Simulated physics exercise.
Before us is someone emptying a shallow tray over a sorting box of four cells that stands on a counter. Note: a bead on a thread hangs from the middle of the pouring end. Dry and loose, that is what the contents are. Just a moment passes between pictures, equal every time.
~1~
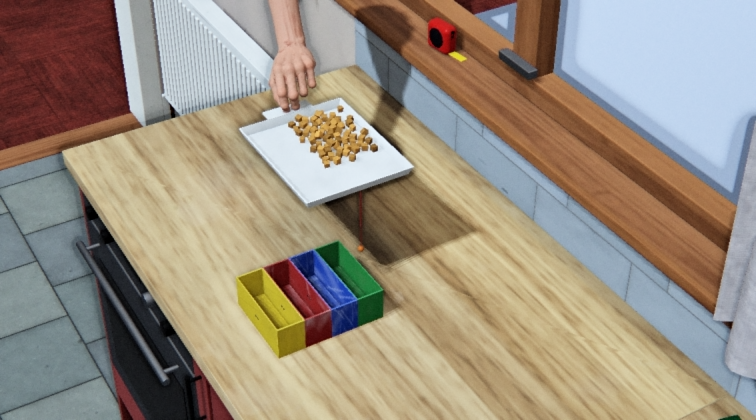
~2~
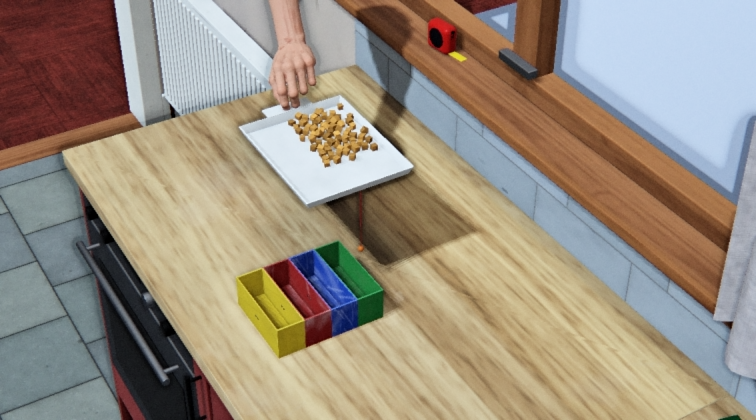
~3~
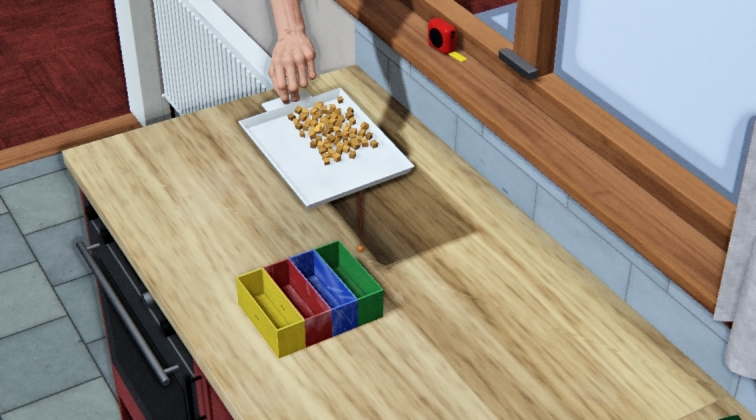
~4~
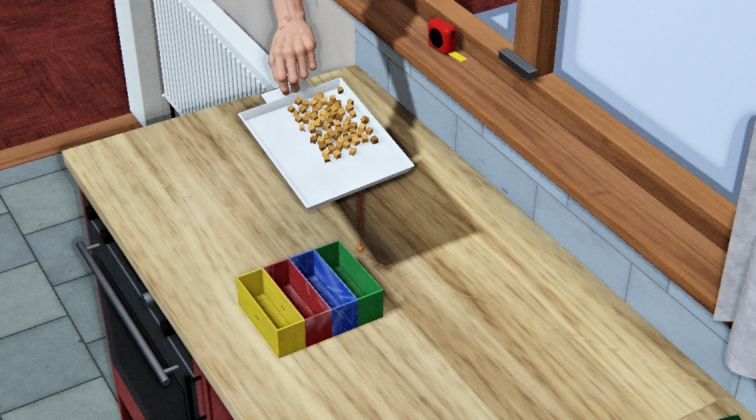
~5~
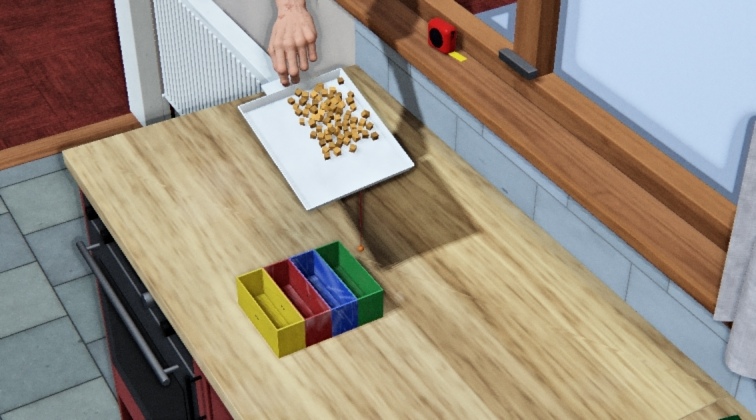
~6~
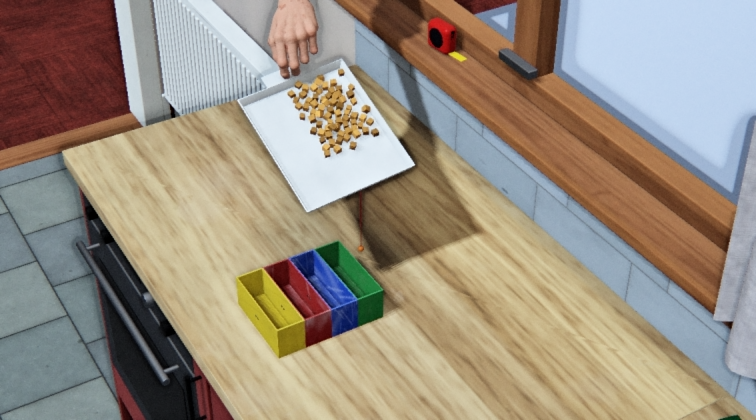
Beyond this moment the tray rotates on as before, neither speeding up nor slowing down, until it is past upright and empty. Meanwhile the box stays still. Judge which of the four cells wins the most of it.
Most goes to the blue cell.
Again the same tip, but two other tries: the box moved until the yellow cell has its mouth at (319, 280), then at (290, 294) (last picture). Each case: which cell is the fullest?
First try: Yellow; second try: That red cell.
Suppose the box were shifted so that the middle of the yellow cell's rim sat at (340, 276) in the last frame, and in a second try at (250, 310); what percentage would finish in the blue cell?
Roughly 0 % and 30 %.
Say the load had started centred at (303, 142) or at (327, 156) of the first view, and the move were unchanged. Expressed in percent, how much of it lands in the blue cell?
Some 50 and then some 50 per cent.
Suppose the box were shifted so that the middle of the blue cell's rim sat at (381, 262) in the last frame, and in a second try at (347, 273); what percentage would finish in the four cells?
About 60% and about 80%.
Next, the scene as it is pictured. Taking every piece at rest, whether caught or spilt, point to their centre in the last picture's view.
Somewhere around (334, 314) in the last picture.
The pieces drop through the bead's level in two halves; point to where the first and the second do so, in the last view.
Around (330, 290), followed by around (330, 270).
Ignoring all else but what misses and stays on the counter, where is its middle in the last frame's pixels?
Centre, final frame: Roughly (423, 349).
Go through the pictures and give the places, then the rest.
The first picture shows corners of the pouring end near (308, 200) and (408, 166), level; middle of the load near (330, 135), croutons; bead on its thread near (361, 249); yellow cell near (291, 336); red cell near (318, 326); blue cell near (344, 316); green cell near (370, 306).
The second picture shows corners of the pouring end near (308, 200) and (408, 166), level; middle of the load near (330, 133).
The third picture shows corners of the pouring end near (309, 202) and (409, 165), tipped barely, lowest at the left corner; middle of the load near (330, 129).
The fourth picture shows corners of the pouring end near (309, 203) and (409, 164), tipped a little, lowest at the left corner; middle of the load near (330, 122).
The fifth picture shows corners of the pouring end near (309, 205) and (409, 164), tipped clearly, lowest at the left corner; middle of the load near (330, 116).
The sixth picture shows corners of the pouring end near (309, 207) and (409, 163), tipped clearly, lowest at the left corner; middle of the load near (331, 111); yellow cell near (291, 336); red cell near (318, 326); blue cell near (344, 316); green cell near (370, 306).
Shortly afterwards, tray tipped steeply; near two thirds on the tray; near a third falling or outside the box.
Next, tray tipped past a quarter turn; near a third in the blue cell; near a quarter in the red cell; a little in the green cell; a little in the yellow cell; near a quarter falling or outside the box.
Some moments later, tray tipped past a quarter turn; near a third in the blue cell; near a quarter in the red cell; a little in the green cell; a little in the yellow cell; near a quarter falling or outside the box.
In the end, tray tipped past a quarter turn; near a third in the blue cell; near a quarter in the red cell; a little in the green cell; a little in the yellow cell; near a quarter outside the box.
